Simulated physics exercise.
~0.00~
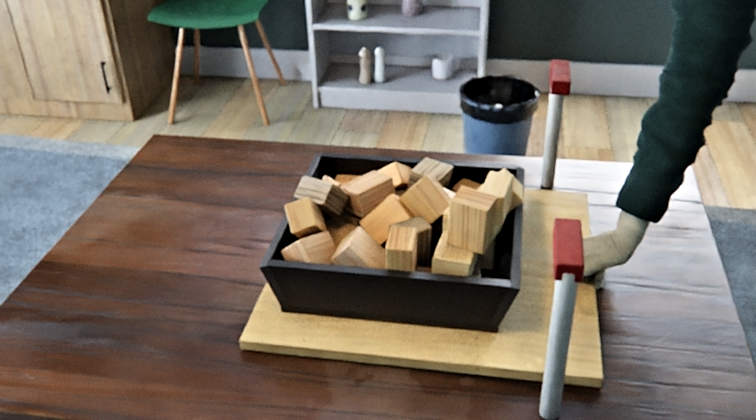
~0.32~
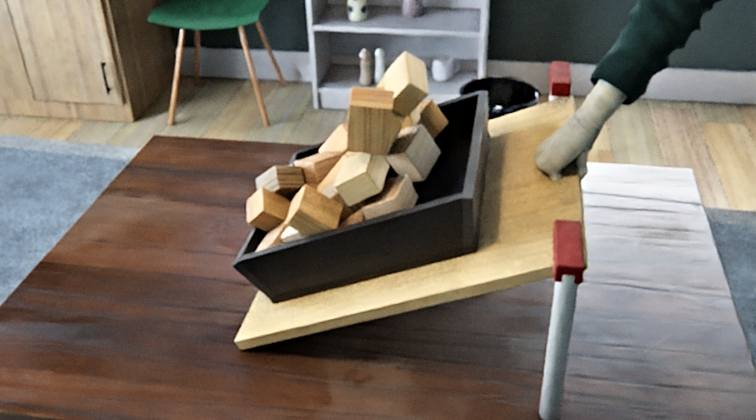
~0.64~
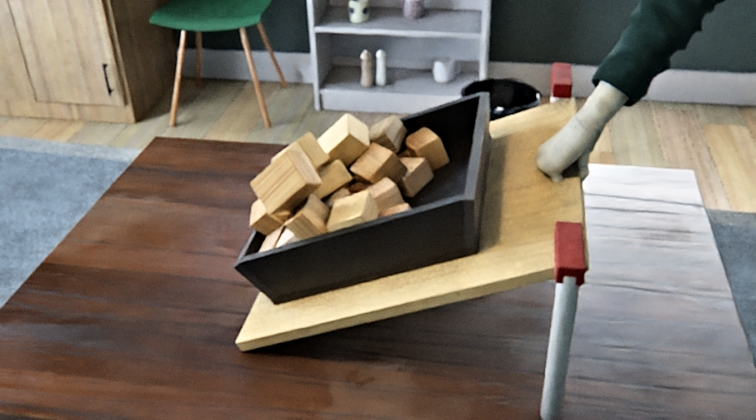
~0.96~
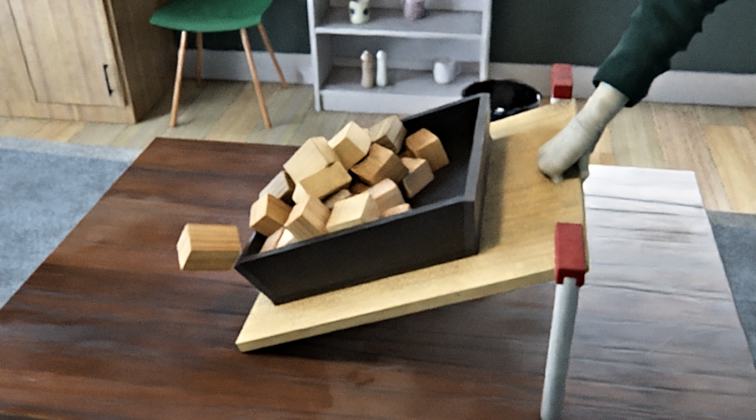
The clip opens on a black container heaped with wooden blocks, resting on a pale board on a dark wooden table, with red-topped stops standing at the right. A gloved hand in a dark green sleeve raises the board's right side, tipping the container down toward the left. The board halts at the stops, and the heap shifts as upper blocks tumble toward the lower end. One block goes over the left wall and appears beside the container. The hand still holds the board tilted at the end, with nearly all the blocks remaining inside.
